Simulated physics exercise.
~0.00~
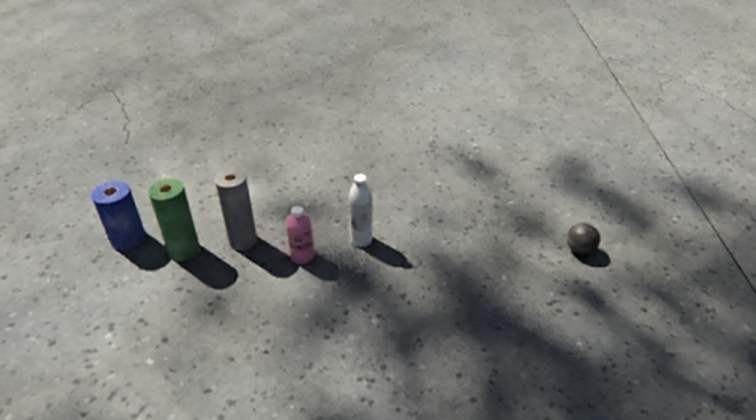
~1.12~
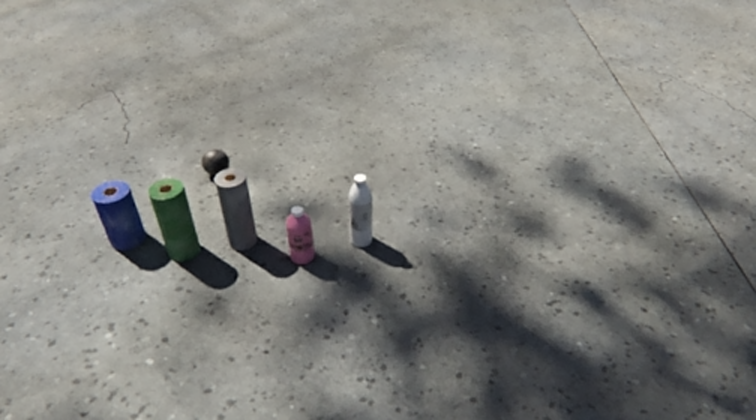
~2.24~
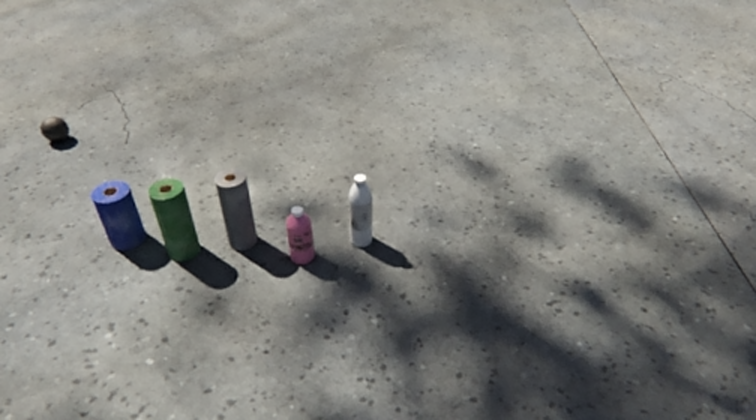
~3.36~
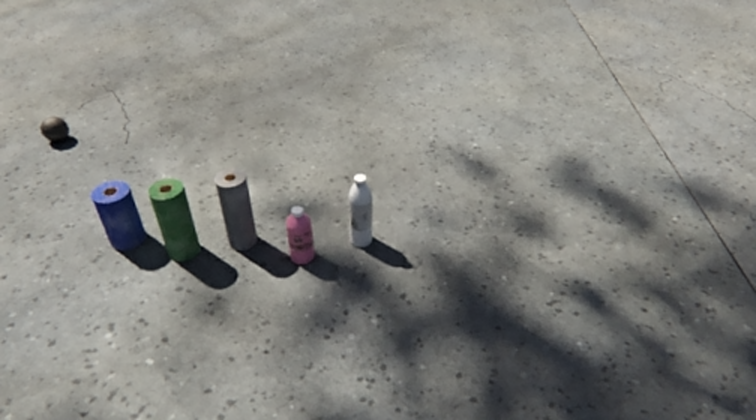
A black ball rolls left behind the standing bottles and rolls, stopping beyond them at far left.
